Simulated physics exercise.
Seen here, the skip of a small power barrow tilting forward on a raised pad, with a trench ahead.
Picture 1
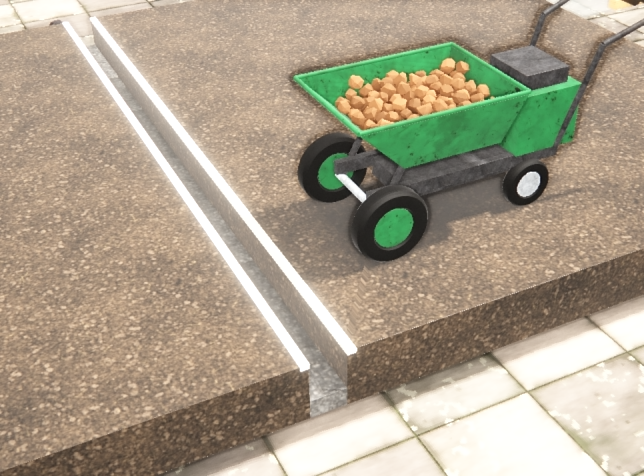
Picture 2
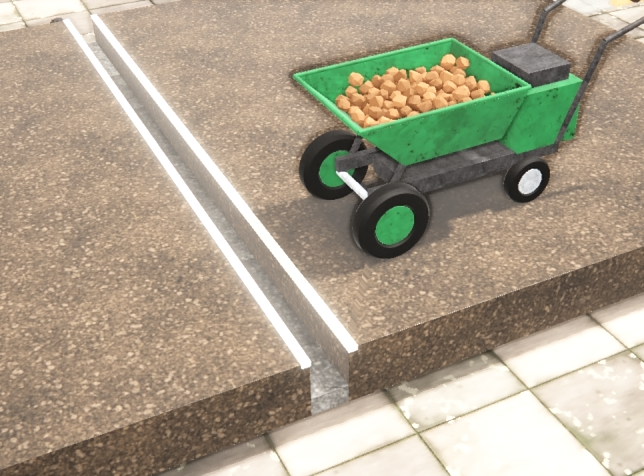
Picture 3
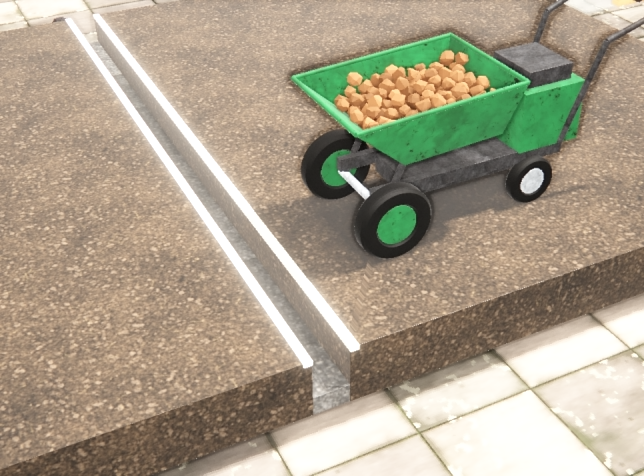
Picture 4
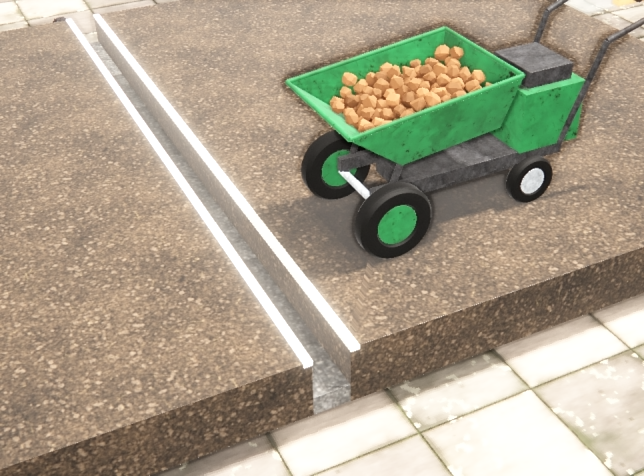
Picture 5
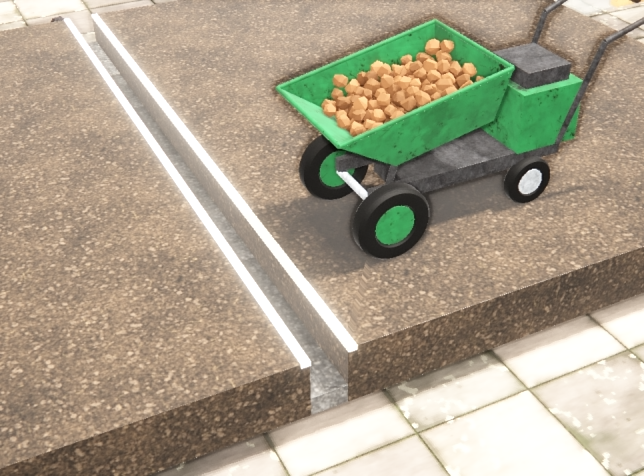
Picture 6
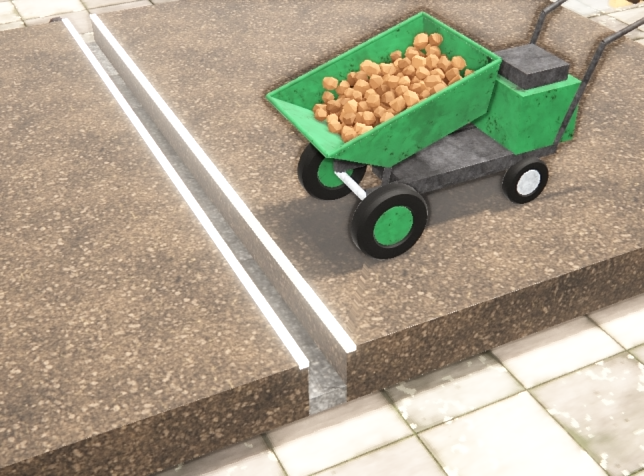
At the start, a green power barrow stands on a raised brown pad, its level skip loaded with clay clods, a narrow white-edged trench to its left. The skip then tilts gradually forward to the left, its rear rising and front lip lowering, until clearly tipped, while the wheels stay put.
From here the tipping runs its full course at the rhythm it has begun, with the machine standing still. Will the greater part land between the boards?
Between the edges lies under half of the load.
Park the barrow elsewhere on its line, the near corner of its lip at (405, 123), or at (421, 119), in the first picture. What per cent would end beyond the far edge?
Roughly 20 per cent, and 10 per cent.
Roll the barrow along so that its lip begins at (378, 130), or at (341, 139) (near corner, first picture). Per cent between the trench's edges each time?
About 60 and 0 per cent.
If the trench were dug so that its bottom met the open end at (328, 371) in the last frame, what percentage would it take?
Roughly 20 in a hundred.
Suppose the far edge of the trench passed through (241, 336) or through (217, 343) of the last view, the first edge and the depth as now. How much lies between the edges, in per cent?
First some 80, then 100 per cent.
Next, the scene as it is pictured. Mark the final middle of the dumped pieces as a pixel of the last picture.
Around (195, 266).
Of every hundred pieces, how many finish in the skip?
About 0 per cent.
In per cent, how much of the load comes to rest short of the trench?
Near 0 %.
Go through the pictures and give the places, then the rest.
Lip of the skip (359, 134), level; top of the load (431, 96), clay clods; first edge of the trench (323, 312); far edge (277, 326), the trench under half as wide as the skip, and about as deep as wide, in the first frame.
Lip of the skip (359, 133), level; top of the load (431, 93), in the second frame.
Lip of the skip (356, 135), tipped barely; top of the load (430, 91), in the third frame.
Lip of the skip (350, 140), tipped a little; top of the load (430, 78), in the fourth frame.
Lip of the skip (339, 147), tipped a little; top of the load (430, 67), in the fifth frame.
Lip of the skip (328, 156), tipped clearly; top of the load (429, 77); first edge of the trench (322, 310); far edge (277, 324), in the sixth frame.
Just after the last frame, skip tipped steeply; every one in the skip.
A moment on, skip tipped right over; roughly a third in the skip; about a tenth in or heaped over the trench; roughly half beyond it; just a few falling.
Further on, skip tipped right over; roughly a third in or heaped over the trench; roughly two thirds beyond it.
When it is over, skip tipped right over; roughly a third in or heaped over the trench; roughly two thirds beyond it.
